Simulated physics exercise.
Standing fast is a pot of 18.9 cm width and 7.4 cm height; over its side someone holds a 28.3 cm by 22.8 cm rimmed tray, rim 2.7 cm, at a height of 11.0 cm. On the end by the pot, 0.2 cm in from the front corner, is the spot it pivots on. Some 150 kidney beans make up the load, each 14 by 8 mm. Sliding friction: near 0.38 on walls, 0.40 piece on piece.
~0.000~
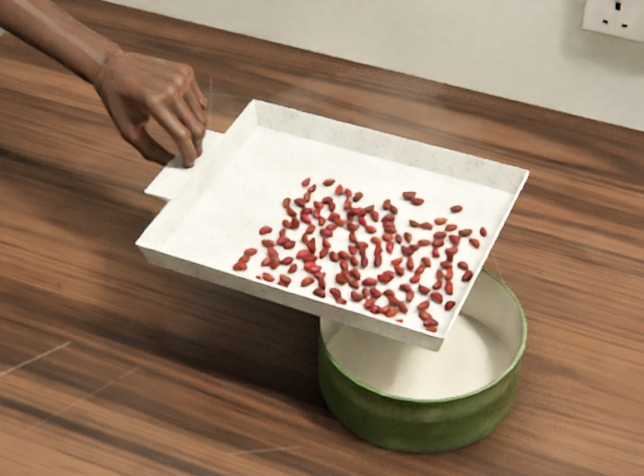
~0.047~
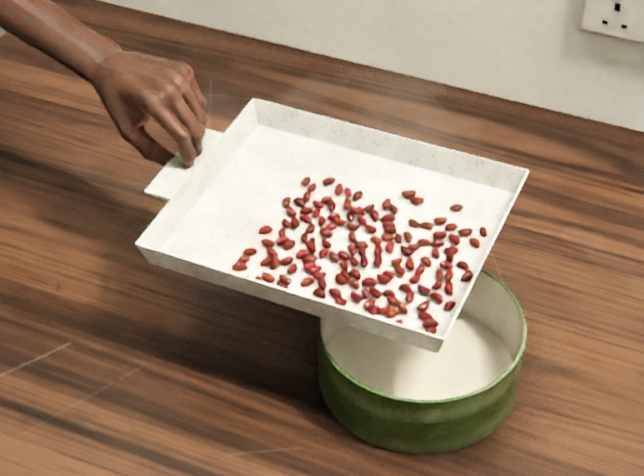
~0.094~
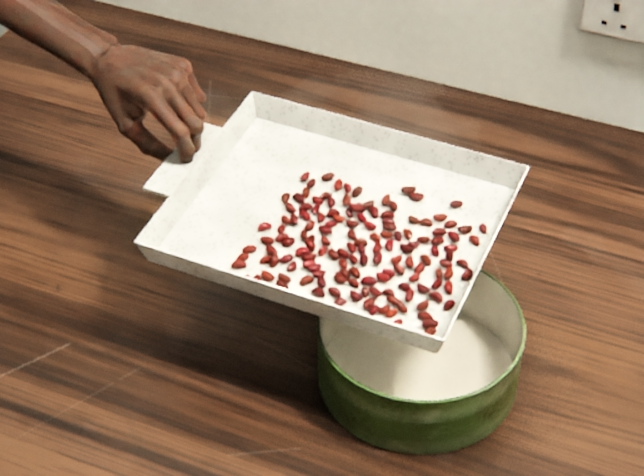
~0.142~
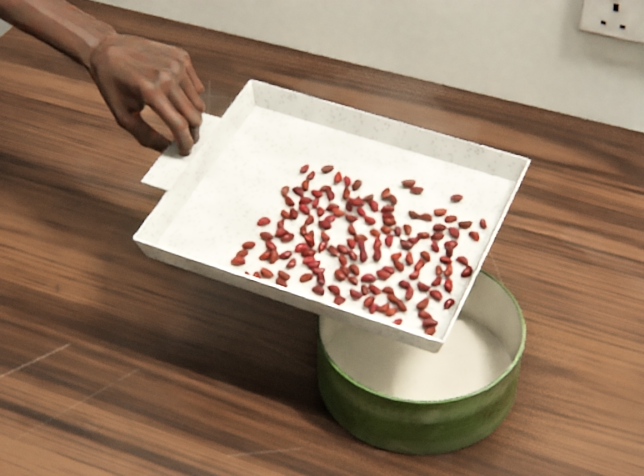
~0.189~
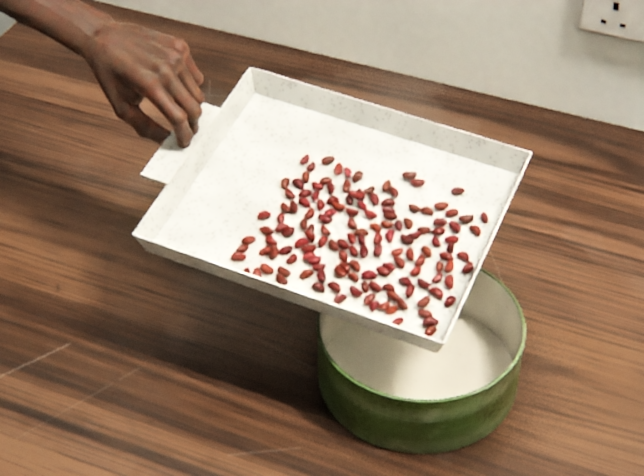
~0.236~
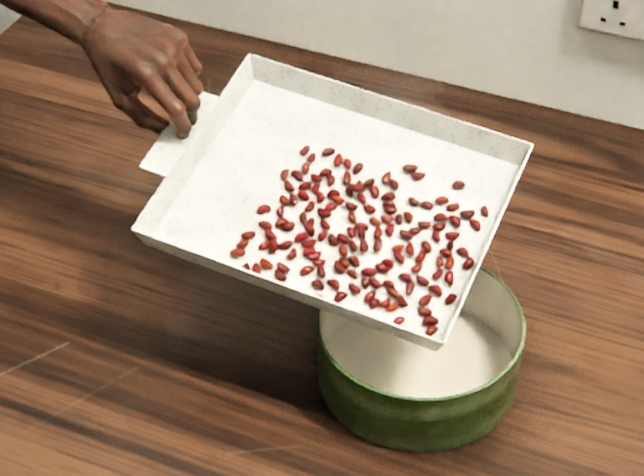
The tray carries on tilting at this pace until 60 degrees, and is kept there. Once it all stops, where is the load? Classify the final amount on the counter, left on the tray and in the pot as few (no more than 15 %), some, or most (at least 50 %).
Counter: Few. Tray: Most. Pot: Few.
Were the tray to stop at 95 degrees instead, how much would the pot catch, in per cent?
Around 0 %, I reckon.
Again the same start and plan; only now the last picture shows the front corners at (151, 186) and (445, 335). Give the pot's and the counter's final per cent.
Pot: 5, counter: 20.
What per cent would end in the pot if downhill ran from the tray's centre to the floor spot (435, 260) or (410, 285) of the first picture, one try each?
Roughly 0 per cent on the first try and 0 per cent on the second.
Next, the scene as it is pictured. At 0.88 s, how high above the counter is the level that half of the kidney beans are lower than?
Some 16 cm above the counter.
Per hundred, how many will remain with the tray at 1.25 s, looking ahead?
Some 95 per cent of the load.
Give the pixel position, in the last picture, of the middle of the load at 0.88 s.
Load centre est.: (382, 279) px.
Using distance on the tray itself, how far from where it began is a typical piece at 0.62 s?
Around 4 centimetres.
After 0.62 s, tilt 34 degrees; the tray holds 100 %, the pot 0 %.
Then, at 0.88 s, tilt 50 degrees; the tray holds 100 %, the pot 0 %.
After 1.25 s, tilt 60 degrees; the tray holds 95 %, the pot 0 %.
At rest (2.3 s), counter 10 %, tray 95 %, pot 0 %.
